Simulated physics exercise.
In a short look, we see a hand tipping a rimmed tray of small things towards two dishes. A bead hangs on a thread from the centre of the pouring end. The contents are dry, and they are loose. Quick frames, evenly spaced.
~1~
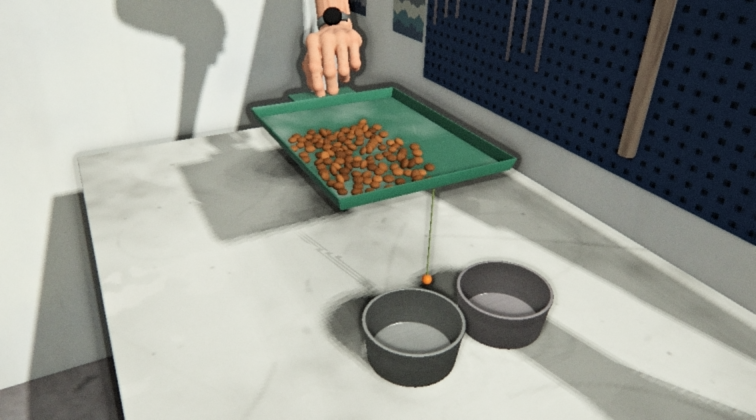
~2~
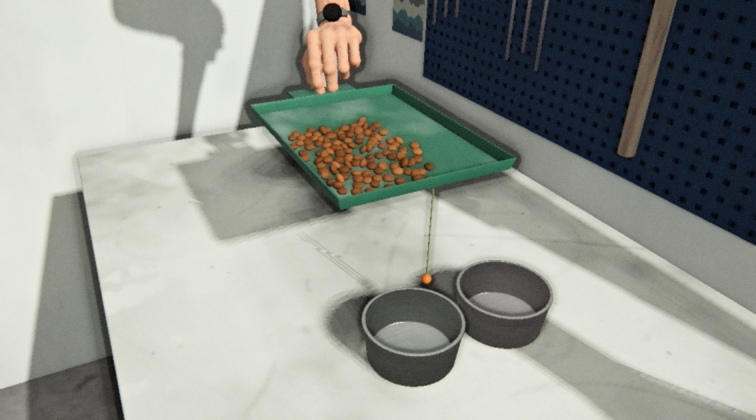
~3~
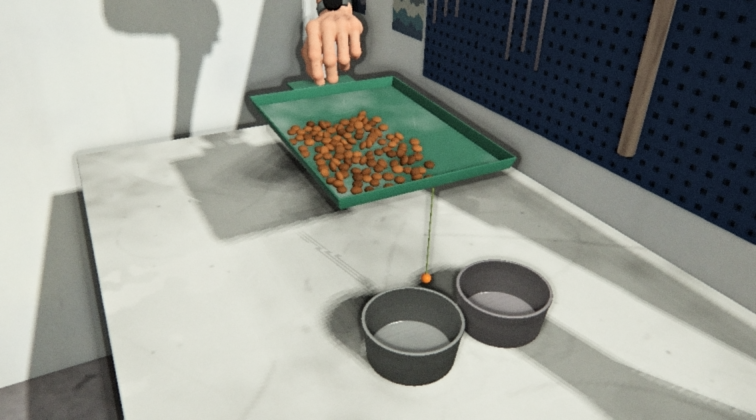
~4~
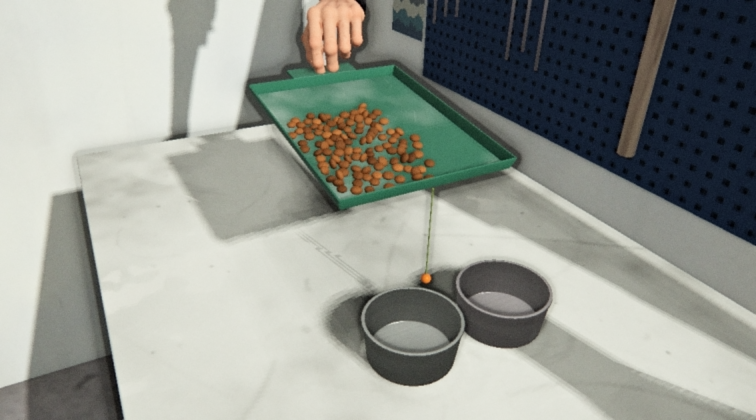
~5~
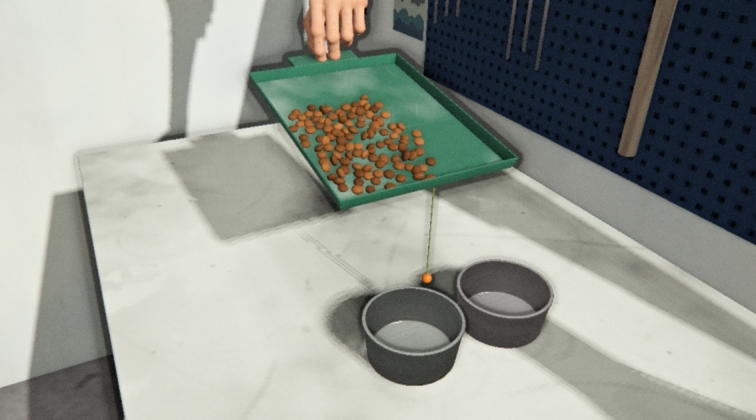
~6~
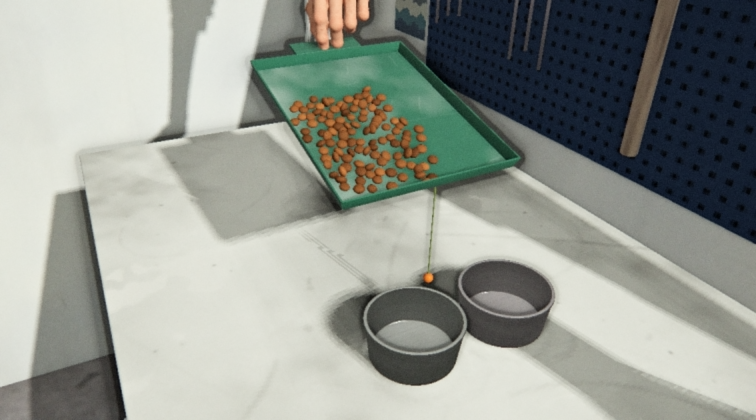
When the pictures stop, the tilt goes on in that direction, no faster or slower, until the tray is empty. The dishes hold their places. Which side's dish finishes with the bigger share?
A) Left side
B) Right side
A.
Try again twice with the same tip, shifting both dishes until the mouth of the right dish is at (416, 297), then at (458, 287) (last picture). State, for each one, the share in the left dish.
It works out to 10 percent and then 40 percent.
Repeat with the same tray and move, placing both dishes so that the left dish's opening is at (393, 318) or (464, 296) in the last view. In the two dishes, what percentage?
In turn about 80 and about 40 percent.
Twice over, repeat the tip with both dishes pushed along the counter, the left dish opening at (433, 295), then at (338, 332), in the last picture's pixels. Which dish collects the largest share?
The leftmost dish, then the rightmost dish.
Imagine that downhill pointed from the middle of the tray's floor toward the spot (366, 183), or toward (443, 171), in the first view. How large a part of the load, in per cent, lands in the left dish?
You'd see roughly 30 per cent the first time and 20 per cent the second.
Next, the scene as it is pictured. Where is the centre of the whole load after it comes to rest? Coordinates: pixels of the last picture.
The centre comes to rest close to (416, 355).
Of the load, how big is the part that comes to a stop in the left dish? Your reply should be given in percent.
It comes to around 70 per cent of the load.
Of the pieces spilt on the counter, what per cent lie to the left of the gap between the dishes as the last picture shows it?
I'd put it at close to 80 per cent.
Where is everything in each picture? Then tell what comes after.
In the first frame, corners of the pouring end at (341, 197) and (511, 158), level; middle of the load at (348, 153), bits of dog kibble; left dish at (440, 366); right dish at (533, 329); bead on its thread at (427, 279).
In the second frame, corners of the pouring end at (341, 197) and (511, 157), level; middle of the load at (348, 151).
In the third frame, corners of the pouring end at (341, 196) and (511, 157), tipped barely, level across its low end; middle of the load at (348, 147).
In the fourth frame, corners of the pouring end at (341, 197) and (512, 157), tipped a little, level across its low end; middle of the load at (348, 142).
In the fifth frame, corners of the pouring end at (342, 198) and (513, 157), tipped a little, level across its low end; middle of the load at (349, 137).
In the sixth frame, corners of the pouring end at (344, 199) and (515, 156), tipped a little, level across its low end; middle of the load at (351, 132); left dish at (441, 364); right dish at (534, 327).
Soon after the last picture, tray tipped steeply; nearly all on the tray; a stray few in the air.
A little later, tray tipped right over; about a third on the tray; about a quarter in the left dish; a stray few in the right dish; a small part outside both; about a quarter in the air.
Later still, tray tipped past a quarter turn; about two thirds in the left dish; a small part in the right dish; about a quarter outside both.
At rest, tray tipped past a quarter turn; about two thirds in the left dish; a small part in the right dish; about a quarter outside both.
